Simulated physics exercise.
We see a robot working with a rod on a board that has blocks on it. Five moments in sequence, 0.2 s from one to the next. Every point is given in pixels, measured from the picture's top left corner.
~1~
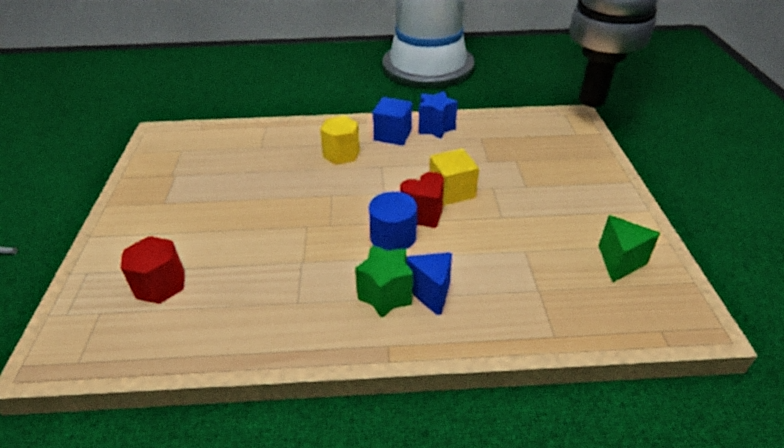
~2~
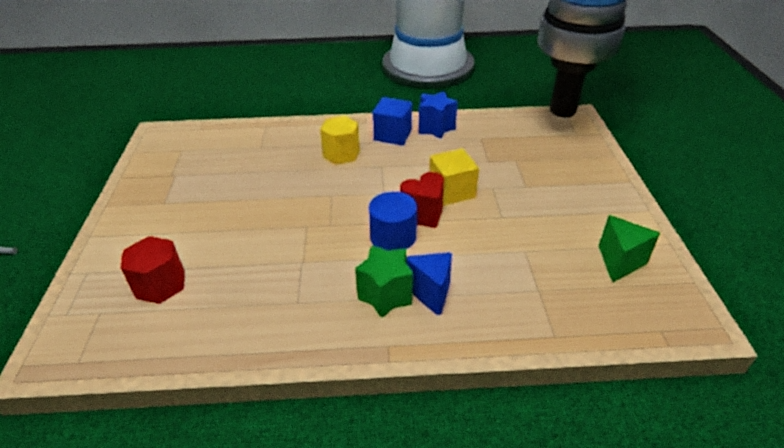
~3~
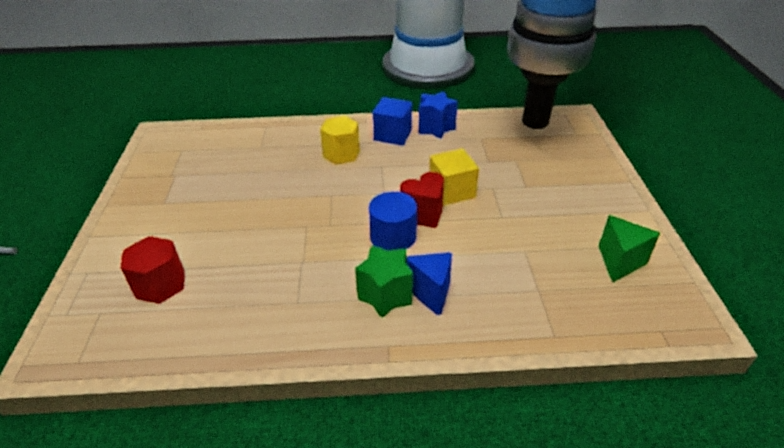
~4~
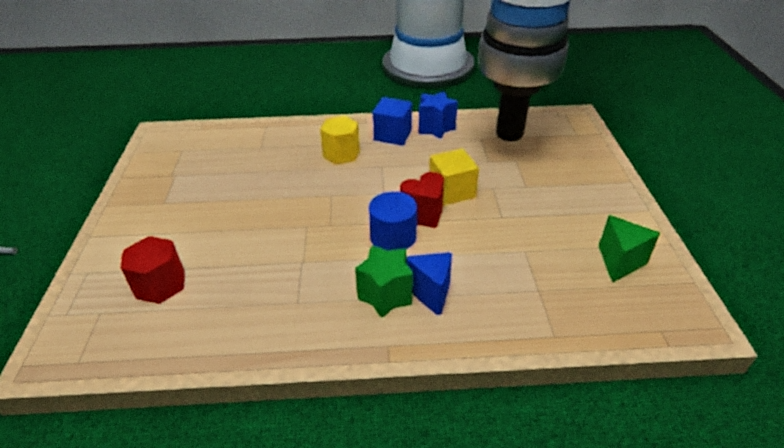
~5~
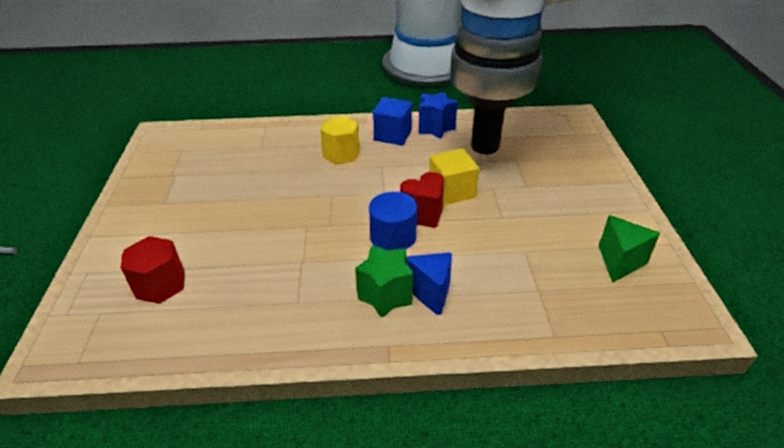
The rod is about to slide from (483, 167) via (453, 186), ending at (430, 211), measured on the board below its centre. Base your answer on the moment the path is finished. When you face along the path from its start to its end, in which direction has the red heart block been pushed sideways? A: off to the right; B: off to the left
B (off to the left)
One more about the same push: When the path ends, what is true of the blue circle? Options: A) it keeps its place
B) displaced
B: Displaced.
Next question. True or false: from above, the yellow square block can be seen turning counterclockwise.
Verdict: True.
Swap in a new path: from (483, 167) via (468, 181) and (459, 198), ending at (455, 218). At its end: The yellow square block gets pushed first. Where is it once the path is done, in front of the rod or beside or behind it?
In front, I predict.
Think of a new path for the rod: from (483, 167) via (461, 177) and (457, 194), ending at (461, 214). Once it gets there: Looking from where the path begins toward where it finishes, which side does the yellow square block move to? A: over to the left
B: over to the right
Option A.
The first path, step by step. One third of the way, rod at (464, 160); red heart block at (423, 187); yellow square block at (447, 166), turned 30° anticlockwise.
Two thirds of the way, rod at (446, 175); blue circle at (376, 213); red heart block at (418, 205), turned 60° clockwise; yellow square block at (442, 186), turned 70° anticlockwise.
At the end, rod at (431, 192); blue circle at (372, 217); red heart block at (415, 224), turned 80° clockwise; blue star block not moved; yellow square block at (441, 203), turned 80° anticlockwise.
